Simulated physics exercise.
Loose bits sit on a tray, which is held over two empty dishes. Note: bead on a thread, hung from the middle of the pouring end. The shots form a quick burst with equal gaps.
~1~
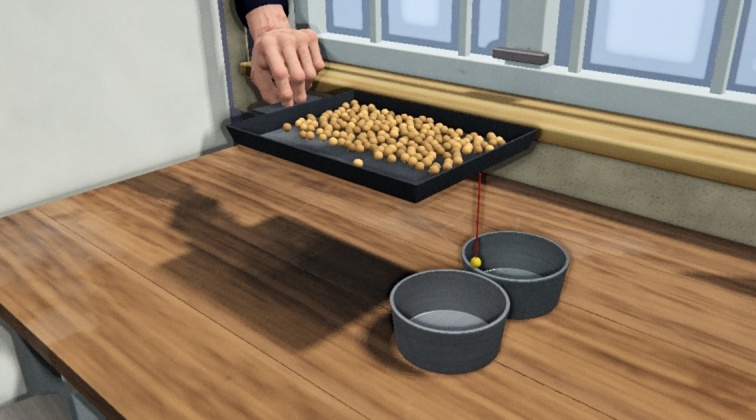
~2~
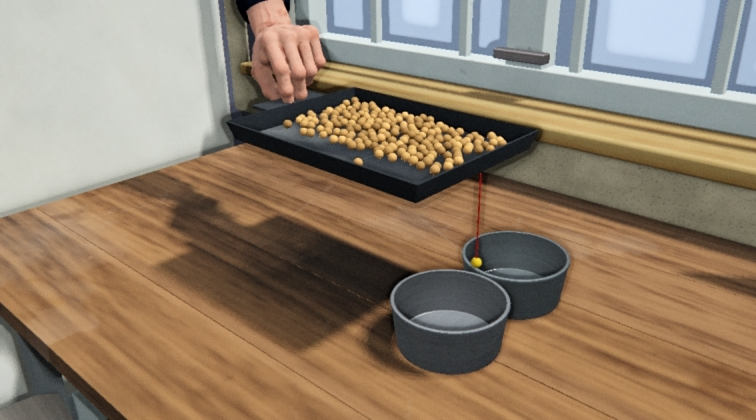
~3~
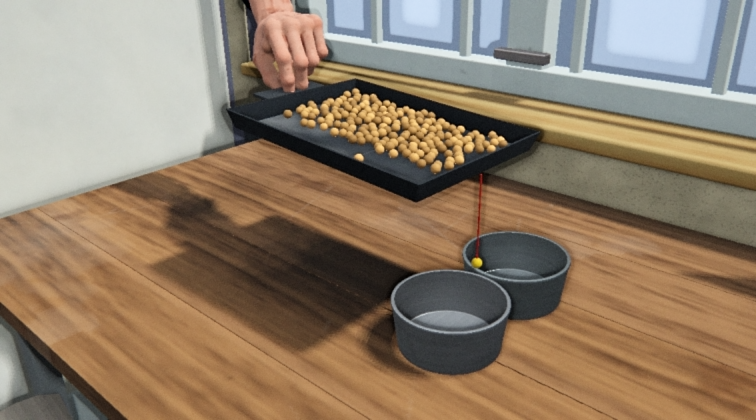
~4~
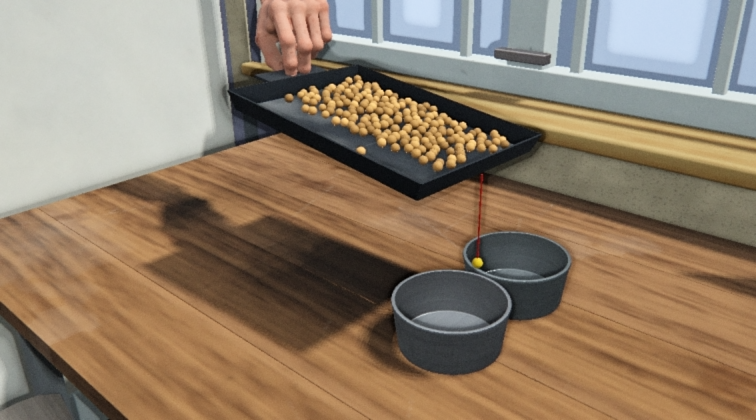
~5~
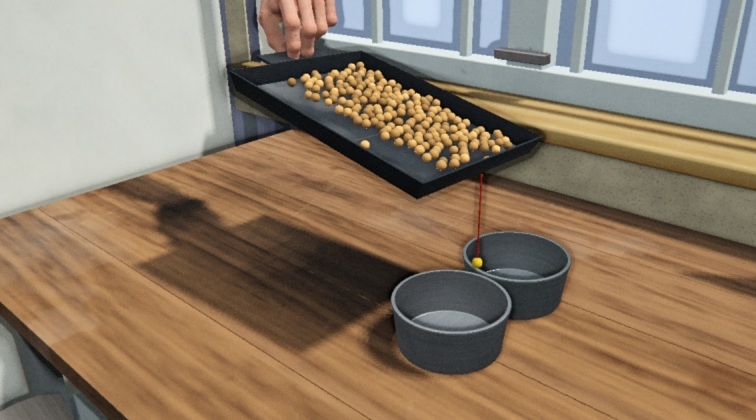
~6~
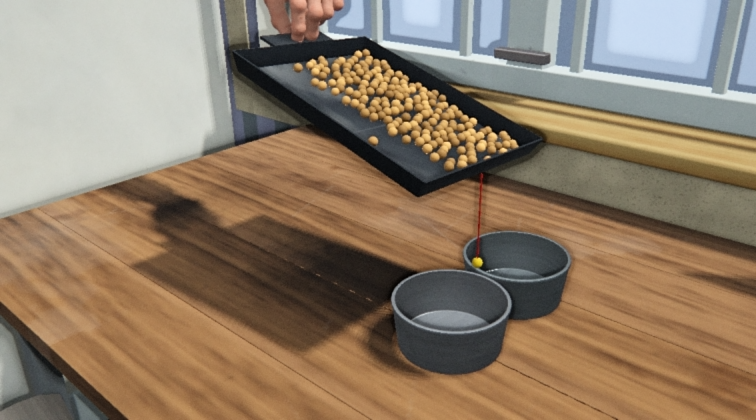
On a brown wooden tabletop beside a pale wall and a blue-grey window with a tan sill, the steady view looks down at an angle. A hand at upper left holds a black tray of round tan beads above two empty dark grey dishes, a yellow bead hanging on a red thread near them. The hand lifts the tray's far left end, steepening its slope gradually, while the beads shift slightly toward the lower right end.
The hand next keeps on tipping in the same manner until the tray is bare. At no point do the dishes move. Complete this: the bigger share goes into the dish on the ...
Right.
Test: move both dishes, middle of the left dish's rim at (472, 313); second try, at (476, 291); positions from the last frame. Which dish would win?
Well, the first try goes to the rightward dish and the second to the rightward dish.
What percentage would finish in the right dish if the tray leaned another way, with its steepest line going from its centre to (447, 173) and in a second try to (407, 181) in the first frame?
That comes to 10 per cent the first time and 0 per cent the second.
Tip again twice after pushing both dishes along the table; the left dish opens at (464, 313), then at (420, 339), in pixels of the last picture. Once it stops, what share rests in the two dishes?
You'd get 80 per cent first and 40 per cent second.
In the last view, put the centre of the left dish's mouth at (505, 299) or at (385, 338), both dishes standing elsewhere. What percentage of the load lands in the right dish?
First position: Some 60 %; second position: Some 10 %.
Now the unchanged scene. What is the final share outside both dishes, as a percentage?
Close to 30 %, give or take.
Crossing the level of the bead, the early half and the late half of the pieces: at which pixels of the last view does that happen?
The opening part goes through (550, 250); what follows goes through (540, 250).
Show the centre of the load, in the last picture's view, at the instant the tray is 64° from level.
Centre estimate: (511, 151).
Shortly afterwards, tray tipped steeply; the bulk on the tray; a little in the right dish; a little outside both; a little in the air.
Next, tray tipped past a quarter turn; only a few in the left dish; near two thirds in the right dish; near a quarter outside both; a little in the air.
Some moments later, tray tipped past a quarter turn; only a few in the left dish; near two thirds in the right dish; near a third outside both.
In the end, tray tipped past a quarter turn; only a few in the left dish; near two thirds in the right dish; near a third outside both.
